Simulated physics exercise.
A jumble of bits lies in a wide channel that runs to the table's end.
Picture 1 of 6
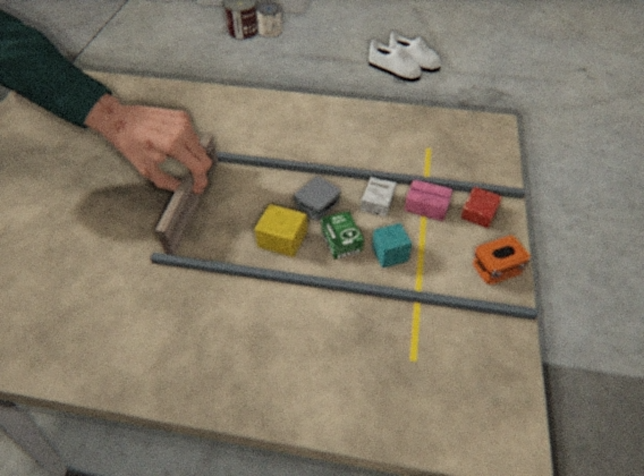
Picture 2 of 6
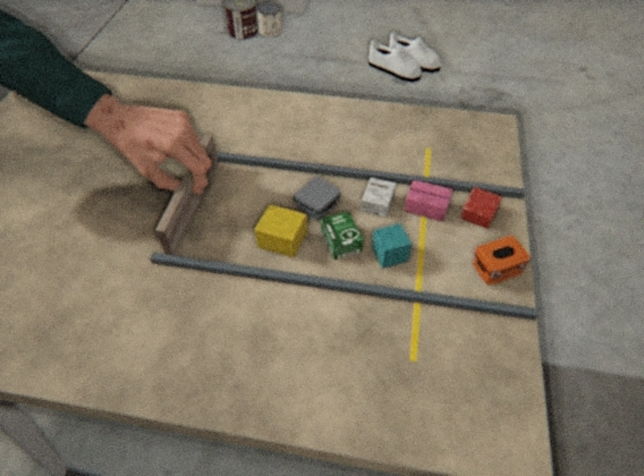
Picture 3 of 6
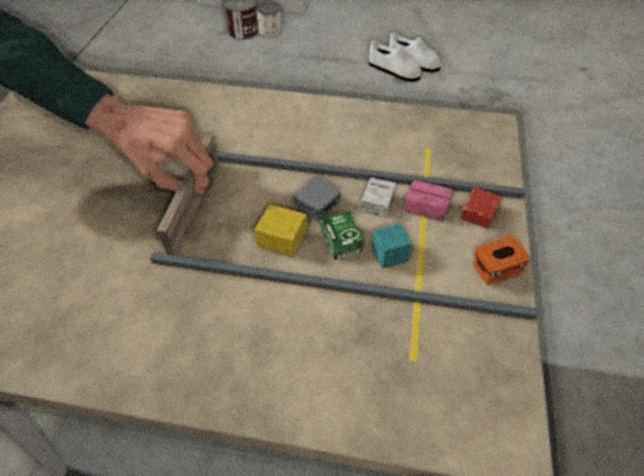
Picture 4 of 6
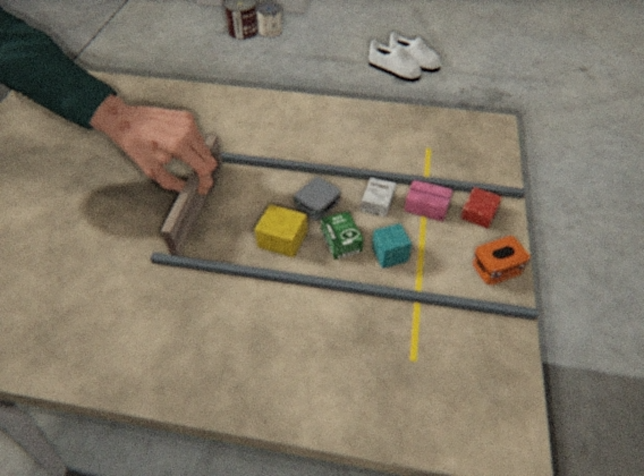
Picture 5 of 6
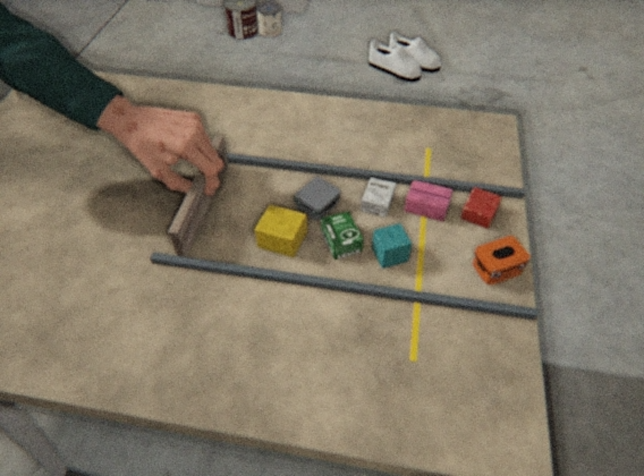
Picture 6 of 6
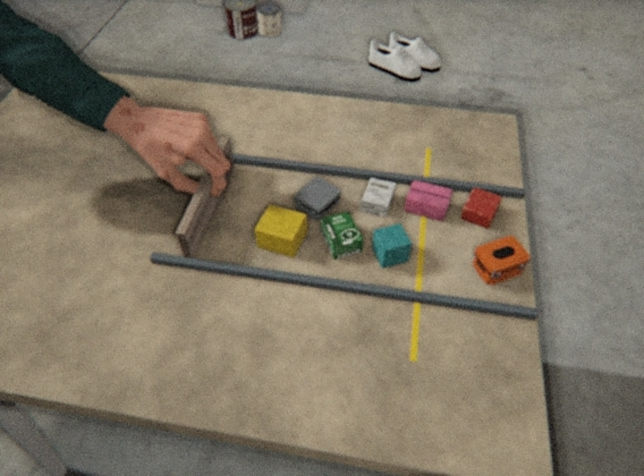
A hand in a dark green sleeve holds a board upright at the left end of a channel, then slides it slightly to the right. The yellow, grey, green, white, turquoise, pink, red and orange items ahead of it stay still, with a gap remaining between them and the board.
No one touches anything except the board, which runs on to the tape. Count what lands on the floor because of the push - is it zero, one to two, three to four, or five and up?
I predict one or two come down off the table.
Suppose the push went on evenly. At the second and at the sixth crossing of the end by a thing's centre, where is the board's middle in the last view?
Roughly (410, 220) and then roughly (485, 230).
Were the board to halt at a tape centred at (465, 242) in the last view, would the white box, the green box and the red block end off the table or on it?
Okay, the white box sits tight, the green box sits tight, and the red block plunges.
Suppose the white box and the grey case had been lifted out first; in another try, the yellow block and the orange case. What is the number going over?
1 in the first case and 1 in the second.
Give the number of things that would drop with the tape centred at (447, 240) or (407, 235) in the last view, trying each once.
Respectively 4 and 1.
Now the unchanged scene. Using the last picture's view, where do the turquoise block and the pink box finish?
About (514, 265), and the other about (506, 210).
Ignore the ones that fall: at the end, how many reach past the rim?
Count: 0.
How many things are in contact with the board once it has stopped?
The number is 2.
A little later, none off yet; orange case at rest near (500, 261); red block at rest near (481, 208); pink box at rest near (428, 201).
When it is over, the number that fall off is one or two; down, red block and orange case.
